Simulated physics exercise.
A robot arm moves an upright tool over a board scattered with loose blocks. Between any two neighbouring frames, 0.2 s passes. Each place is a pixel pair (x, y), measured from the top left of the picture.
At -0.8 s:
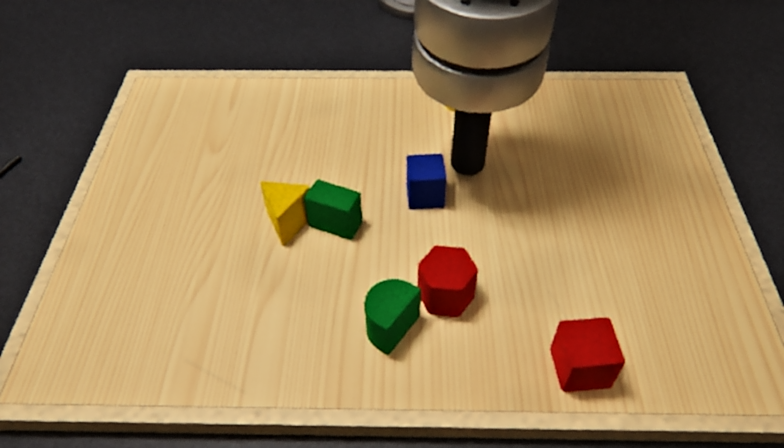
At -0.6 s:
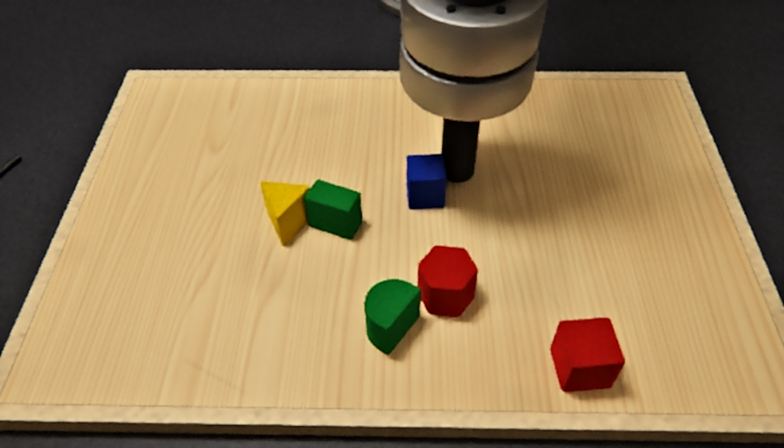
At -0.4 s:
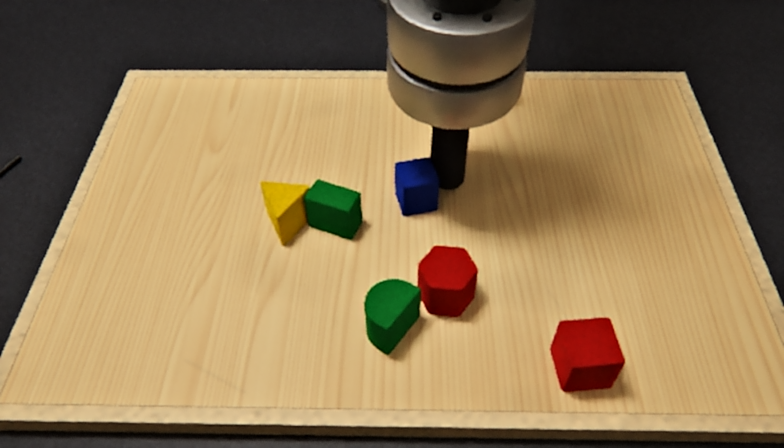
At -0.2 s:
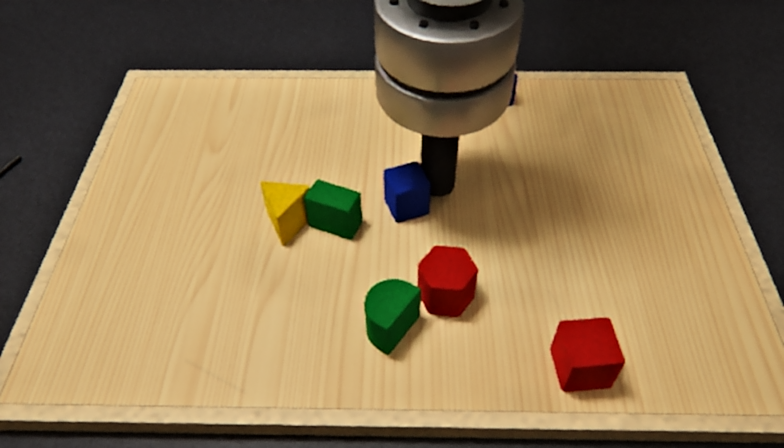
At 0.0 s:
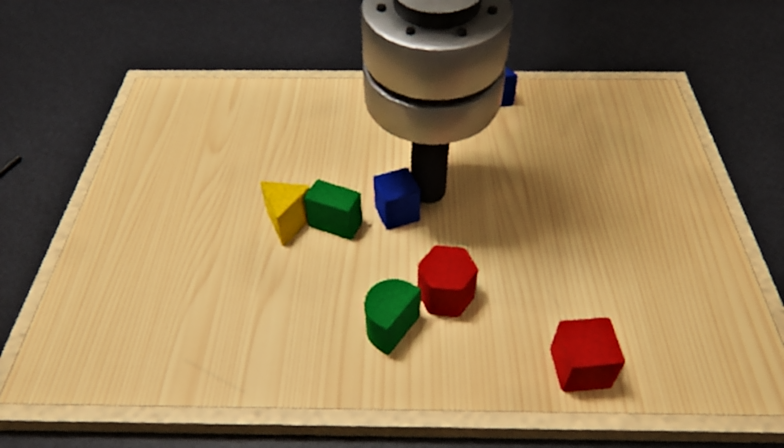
A robot arm moved its black upright tool left to a small blue block, then pushed the block a short way left and toward the viewer, while the nearby yellow, green and red blocks stayed still.
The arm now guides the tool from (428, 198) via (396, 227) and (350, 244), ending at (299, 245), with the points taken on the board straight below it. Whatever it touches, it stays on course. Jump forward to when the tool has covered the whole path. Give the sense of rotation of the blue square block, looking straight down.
Verdict: Counterclockwise.
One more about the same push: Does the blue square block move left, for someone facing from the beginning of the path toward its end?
Yes, it checks out.
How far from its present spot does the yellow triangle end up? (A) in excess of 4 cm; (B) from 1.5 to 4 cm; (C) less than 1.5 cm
B: From 1.5 to 4 cm.
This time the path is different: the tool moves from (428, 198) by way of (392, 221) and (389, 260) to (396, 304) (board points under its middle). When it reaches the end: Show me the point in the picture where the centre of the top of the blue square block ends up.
Somewhere near (348, 231).
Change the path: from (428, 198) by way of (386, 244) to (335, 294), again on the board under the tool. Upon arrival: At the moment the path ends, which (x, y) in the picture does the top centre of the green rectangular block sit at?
Pixel (297, 204).
On the path given first. One third of the way, tool (395, 220); yellow triangle (274, 191), turned 20° anticlockwise; green rectangular block (314, 200), turned 40° clockwise; blue square block (359, 212).
Two thirds of the way, tool (349, 237); yellow triangle (272, 190); green rectangular block (295, 209), turned 105° clockwise; blue square block (314, 235), turned 25° anticlockwise.
At the end, tool (297, 238); yellow triangle (252, 182); green rectangular block (264, 203), turned 110° clockwise; blue square block (290, 249), turned 60° anticlockwise; red hexagonal block in place.
